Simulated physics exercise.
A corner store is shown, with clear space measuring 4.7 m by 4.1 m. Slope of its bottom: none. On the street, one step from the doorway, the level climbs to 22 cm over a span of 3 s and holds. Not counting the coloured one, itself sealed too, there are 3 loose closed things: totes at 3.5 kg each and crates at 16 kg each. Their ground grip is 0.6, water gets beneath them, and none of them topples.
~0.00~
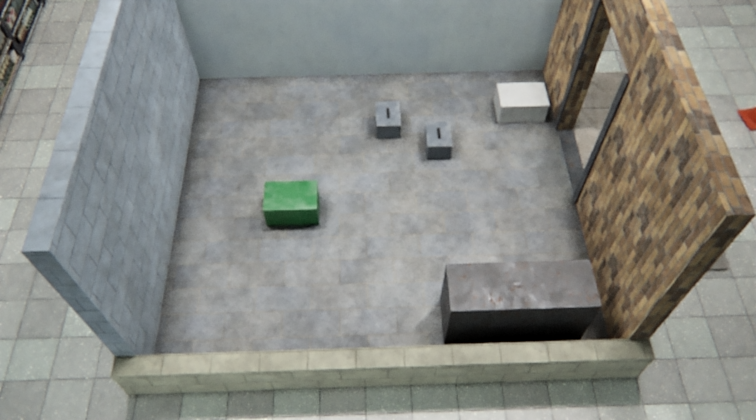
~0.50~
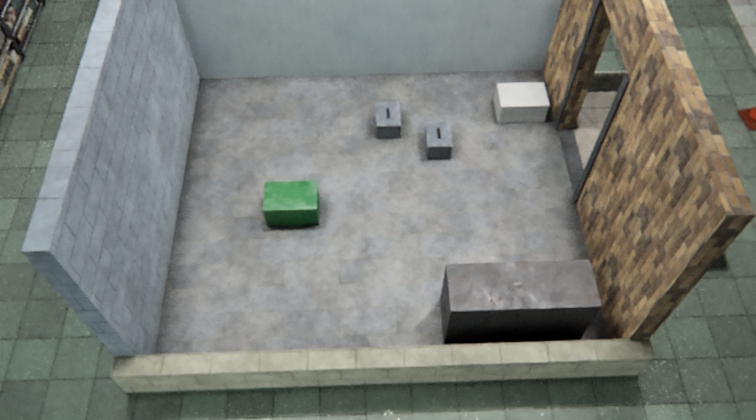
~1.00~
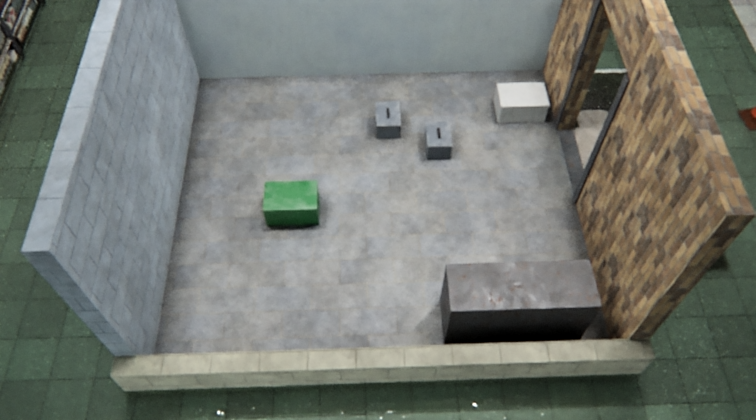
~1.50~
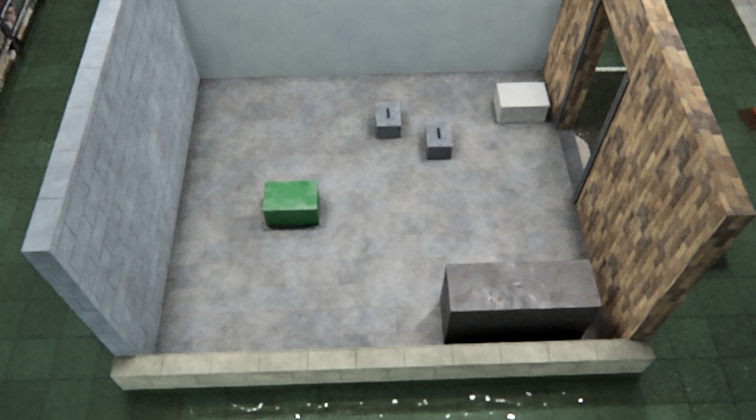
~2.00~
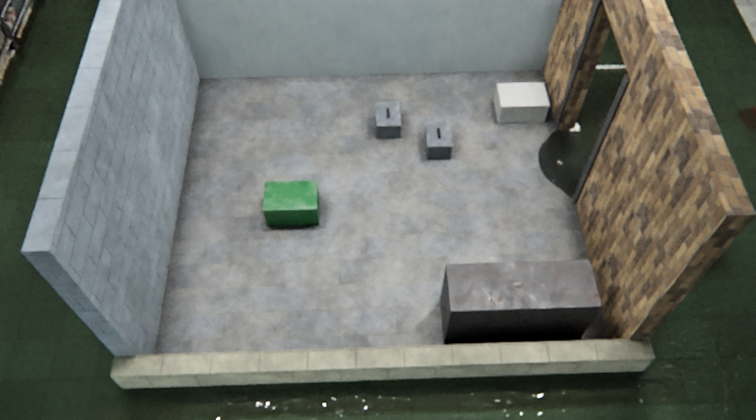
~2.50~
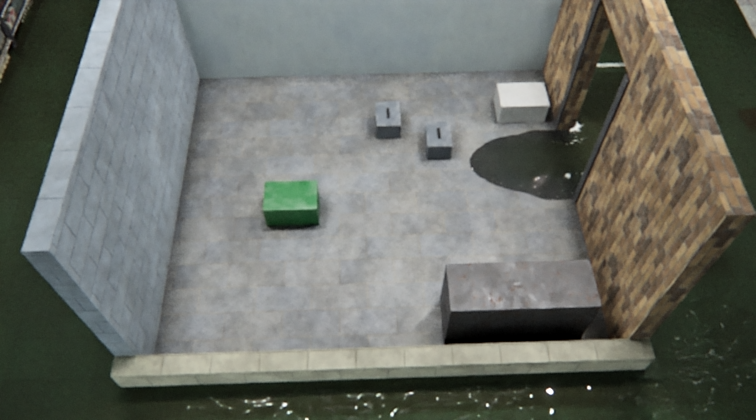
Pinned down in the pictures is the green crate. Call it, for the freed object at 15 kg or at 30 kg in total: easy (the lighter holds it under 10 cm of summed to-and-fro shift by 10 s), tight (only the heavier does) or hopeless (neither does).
Tight.
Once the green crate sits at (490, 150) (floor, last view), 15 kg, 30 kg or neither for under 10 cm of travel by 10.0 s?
Outcome - failure with both.
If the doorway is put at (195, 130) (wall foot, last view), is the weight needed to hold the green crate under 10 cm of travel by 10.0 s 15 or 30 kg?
That way, the small mass suffices.
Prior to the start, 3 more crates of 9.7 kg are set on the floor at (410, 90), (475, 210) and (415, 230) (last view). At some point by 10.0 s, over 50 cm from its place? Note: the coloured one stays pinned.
Below the mark, above the mark, above the mark.
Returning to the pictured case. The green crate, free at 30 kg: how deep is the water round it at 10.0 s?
About 8 cm.
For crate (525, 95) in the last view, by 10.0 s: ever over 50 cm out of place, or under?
I'd say it falls below.
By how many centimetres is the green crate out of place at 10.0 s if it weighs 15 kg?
Displacement near 40 cm.
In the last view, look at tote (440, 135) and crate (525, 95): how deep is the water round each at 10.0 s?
I'd put it at 9 cm and 5 cm respectively.
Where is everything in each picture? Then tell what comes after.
The green crate at (290, 195), on the bottom; 0.0 m2 under water; 0 of 4 have shifted, in the first picture.
The green crate at (290, 195) rests on the ground; water covers 0.0 m2; 0 of 4 have shifted, in the second picture.
The green crate at (290, 195) rests on the ground; water covers 0.0 m2; 0 of 4 have shifted, in the third picture.
The green crate at (290, 195) rests on the ground; 0.0 m2 under water; 0 of 4 have shifted, in the fourth picture.
The green crate at (290, 195) rests on the ground; water covers 0.2 m2; 0 of 4 have shifted, in the fifth picture.
The green crate at (290, 195), on the bottom; 0.9 m2 under water; 0 of 4 have shifted, in the sixth picture.
After 3.5 s the green crate would be 0 cm from its start with 15 kg and 0 cm from its start with 30 kg; 0 cm of water round it then.
After 4.5 s the green crate would be 0 cm from its start with 15 kg and 0 cm from its start with 30 kg; 3 cm of water round it then.
After 7.0 s the green crate would be 2 cm from its start with 15 kg and 0 cm from its start with 30 kg; 4 cm of water round it then.
After 10.0 s the green crate would be 35 cm from its start with 15 kg and 0 cm from its start with 30 kg; 8 cm of water round it then.
